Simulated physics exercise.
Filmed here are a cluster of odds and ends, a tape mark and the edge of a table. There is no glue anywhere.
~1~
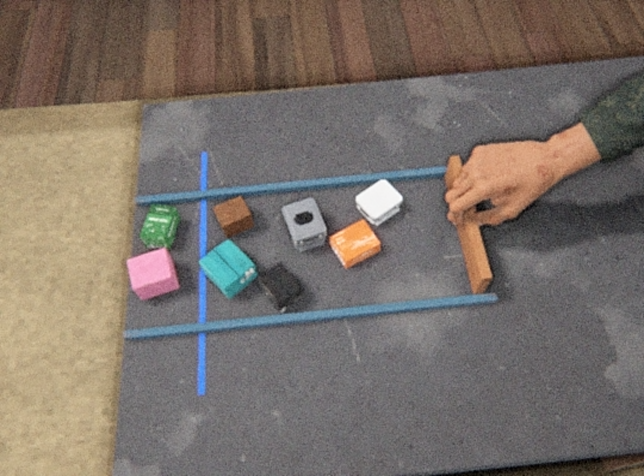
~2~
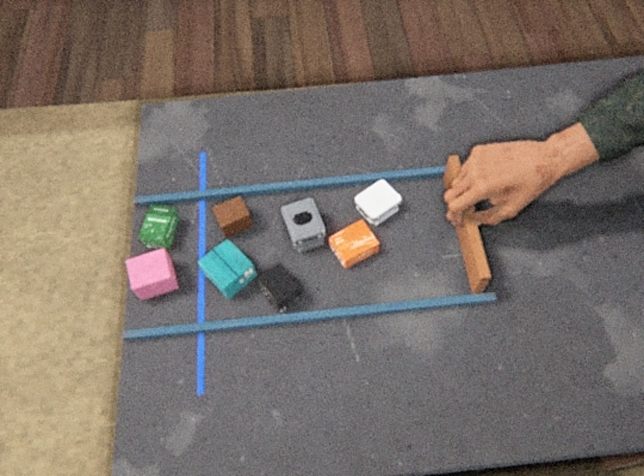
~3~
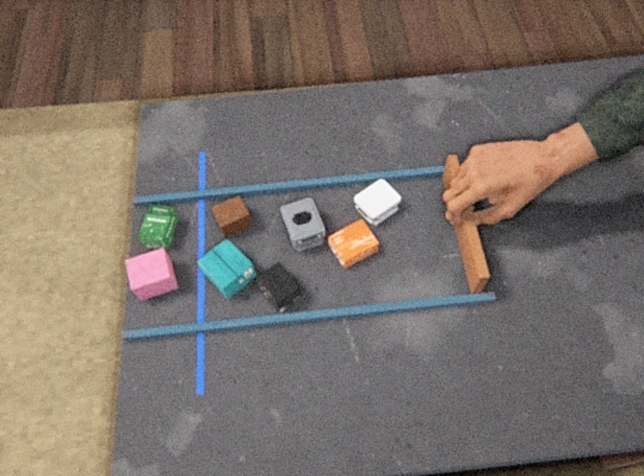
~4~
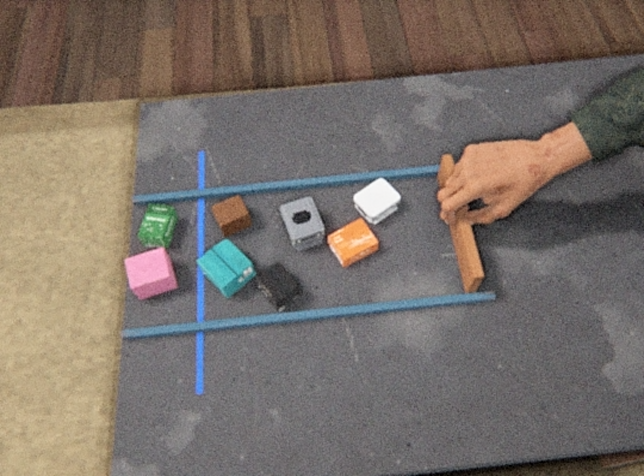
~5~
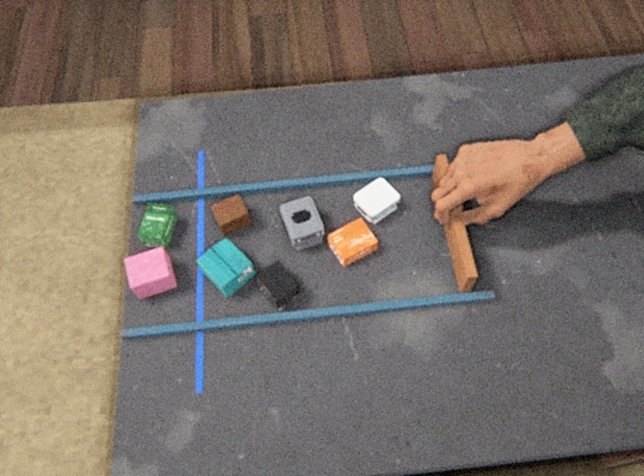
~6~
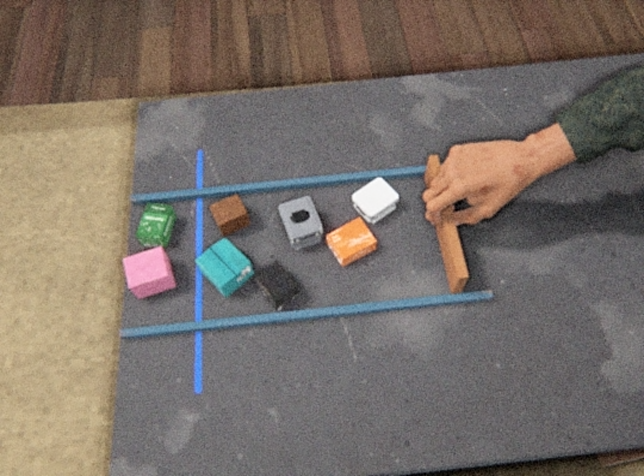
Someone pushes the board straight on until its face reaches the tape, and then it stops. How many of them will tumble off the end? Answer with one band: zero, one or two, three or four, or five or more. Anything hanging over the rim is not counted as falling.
One or two.
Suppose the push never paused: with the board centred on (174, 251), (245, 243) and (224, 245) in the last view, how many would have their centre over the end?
4; 0; 1.
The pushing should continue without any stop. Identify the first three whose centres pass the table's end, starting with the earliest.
Ranked earliest first, the pink block comes before the green box, which comes before the turquoise box.
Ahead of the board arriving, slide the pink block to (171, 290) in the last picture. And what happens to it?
In that case it plunges.
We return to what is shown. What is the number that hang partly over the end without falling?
As for overhanging, the count is 2.
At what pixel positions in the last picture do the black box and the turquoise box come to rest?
The first comes to rest at (152, 303), and the second at (125, 271).
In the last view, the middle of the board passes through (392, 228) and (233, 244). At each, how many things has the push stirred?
Well, it's 1 at the first one and 8 at the second.
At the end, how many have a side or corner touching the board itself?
It is in contact with 2.
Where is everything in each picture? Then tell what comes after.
In the first picture, pink block (153, 274); green box (161, 227); turquoise box (229, 269); board (466, 223); tape (203, 259).
In the second picture, green box (160, 227); brown block (233, 217).
In the third picture, turquoise box (227, 269); black box (279, 288).
In the fourth picture, pink block (151, 274); white case (376, 202).
In the fifth picture, green box (158, 226); orange box (353, 242).
In the sixth picture, pink block (150, 273); green box (157, 226); turquoise box (225, 267); board (444, 223); tape (199, 258).
Soon after, none off yet; pink block at rest near (150, 273); green box at rest near (157, 226); turquoise box at rest near (225, 267).
After that, none off yet; pink block at rest near (150, 273); green box at rest near (157, 226); turquoise box at rest near (223, 268).
And then, none off yet; pink block displaced about its own width near (123, 275); green box displaced a little near (143, 227); turquoise box displaced about its own width near (161, 269).
In the end, the number that fall off is one or two; gone, green box and pink block.
